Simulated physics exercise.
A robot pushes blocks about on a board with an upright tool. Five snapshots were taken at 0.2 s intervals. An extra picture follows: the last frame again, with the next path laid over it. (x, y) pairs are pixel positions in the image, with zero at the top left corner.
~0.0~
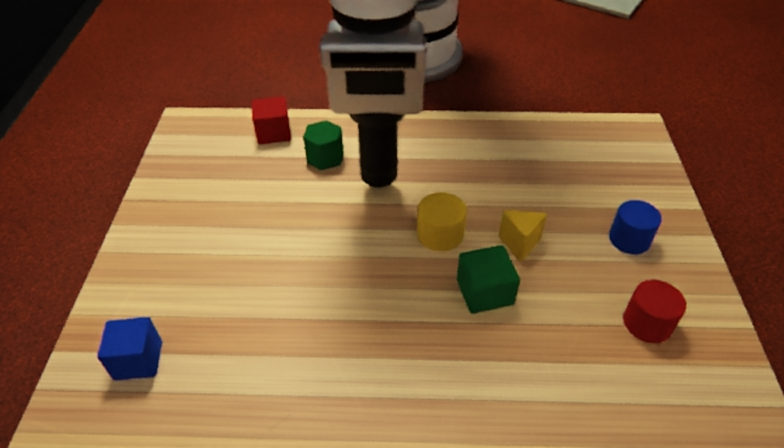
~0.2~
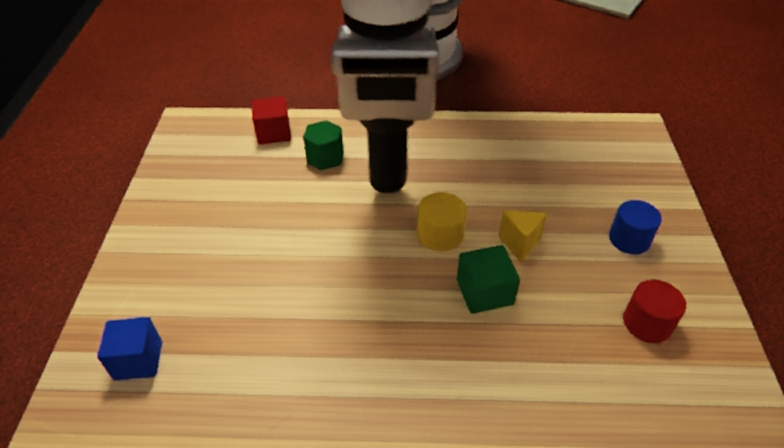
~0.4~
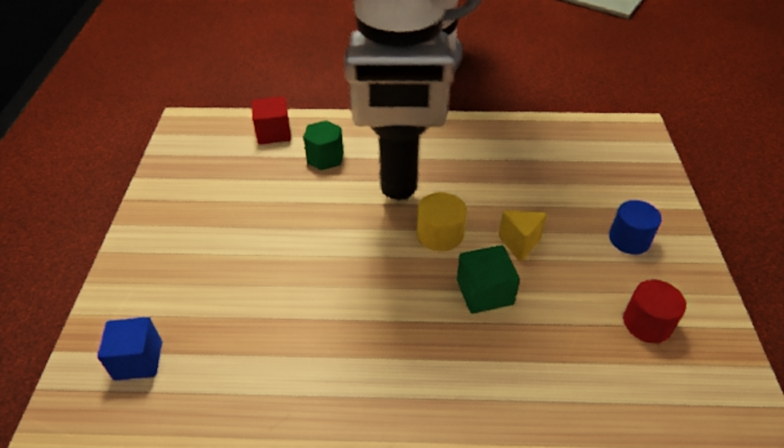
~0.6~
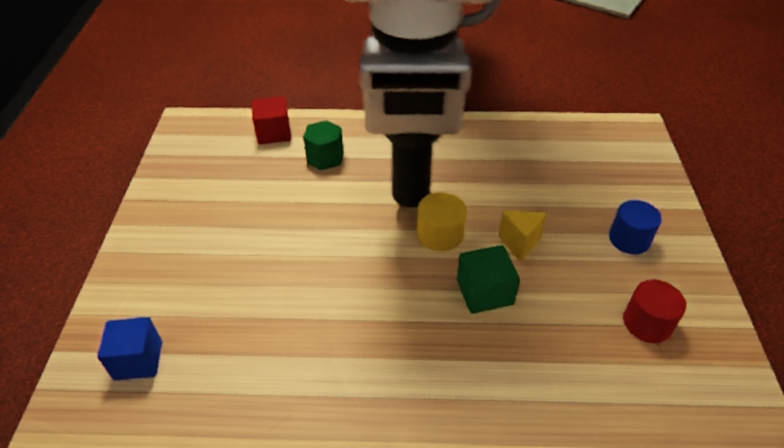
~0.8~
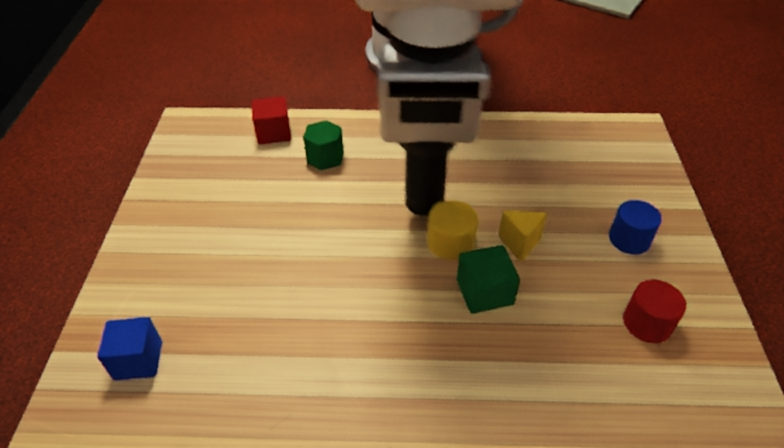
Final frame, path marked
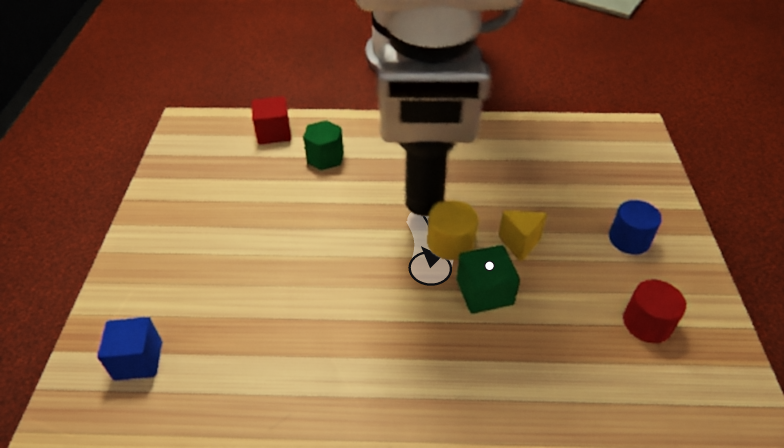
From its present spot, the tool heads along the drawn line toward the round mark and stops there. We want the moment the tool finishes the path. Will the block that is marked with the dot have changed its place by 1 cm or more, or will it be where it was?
Here the block that is marked with the dot moves off its spot.
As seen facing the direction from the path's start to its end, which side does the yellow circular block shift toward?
Out to the left.
The line goes from (424, 216) via (432, 232) and (434, 250), ending at (430, 268); the dot is on the green square block.
Halfway along, tool at (435, 229); yellow circular block at (473, 239); green square block at (500, 276).
At the end, tool at (431, 255); yellow circular block at (478, 256); green square block at (517, 291); yellow three-sided block unmoved.
